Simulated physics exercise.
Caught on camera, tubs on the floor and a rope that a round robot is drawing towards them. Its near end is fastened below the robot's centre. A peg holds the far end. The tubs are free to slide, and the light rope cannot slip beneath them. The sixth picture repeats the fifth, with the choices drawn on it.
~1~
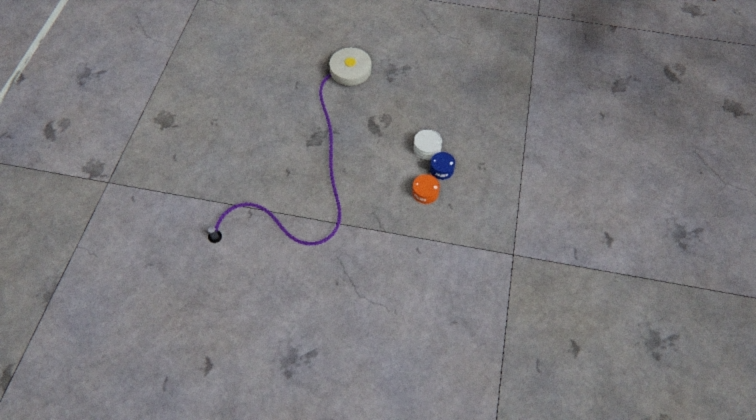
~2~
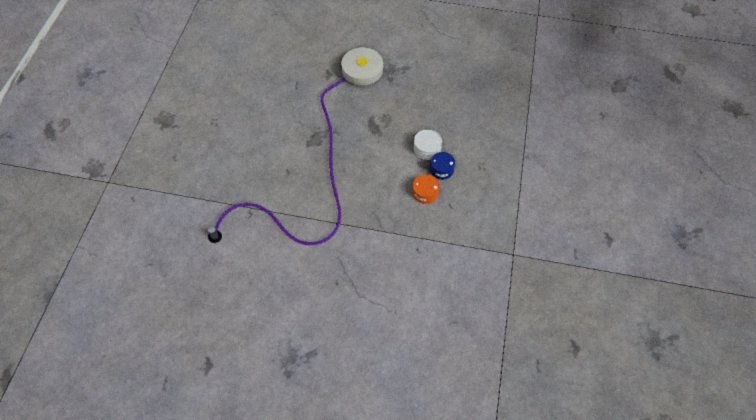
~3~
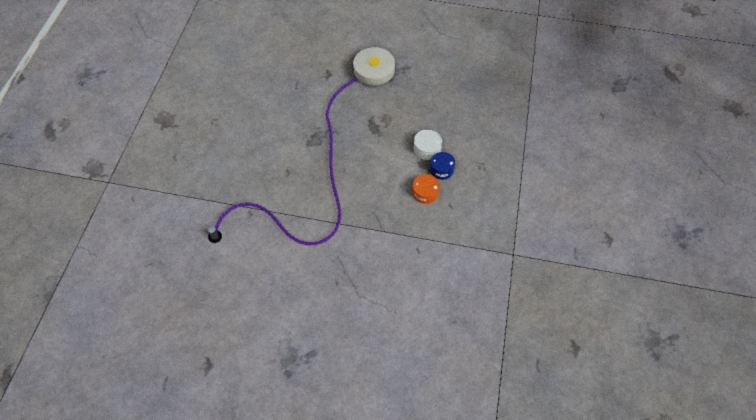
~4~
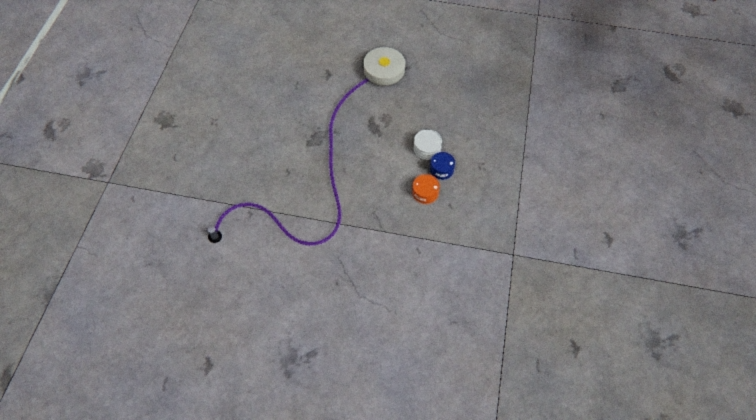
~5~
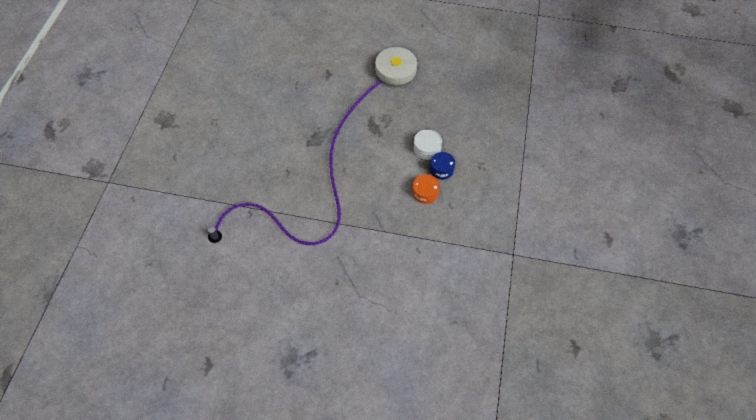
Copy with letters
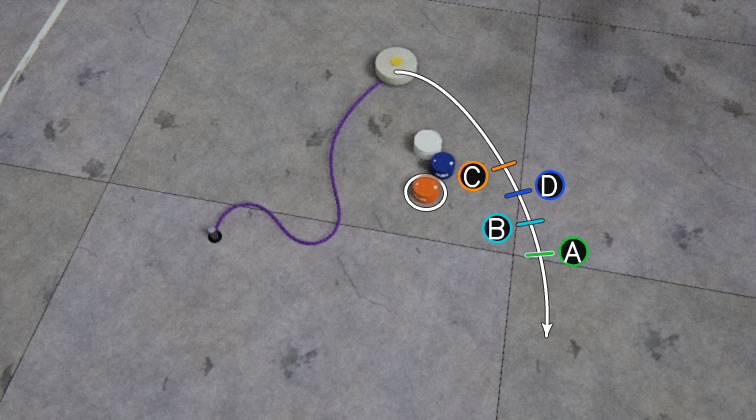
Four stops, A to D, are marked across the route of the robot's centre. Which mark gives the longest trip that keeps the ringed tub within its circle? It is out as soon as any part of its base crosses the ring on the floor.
A.
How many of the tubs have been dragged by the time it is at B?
The count is none.
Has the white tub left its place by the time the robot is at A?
Yes.
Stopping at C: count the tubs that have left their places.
The count is none.
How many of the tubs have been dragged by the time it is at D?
The count is none.
On the copy, A at (540, 254); B at (530, 223); C at (504, 166); D at (518, 193); the ring at (426, 192); the route from (396, 72) via (507, 172) to (547, 336).
On A. First, robot (466, 107); orange tub (426, 189).
Then, robot (514, 176); orange tub (426, 189).
Finally, robot (542, 250); blue tub (445, 169); white tub (419, 163); orange tub (426, 189); the orange tub is still in its ring.
By contrast, B is safe but short; C is safe but short; D is safe but short.
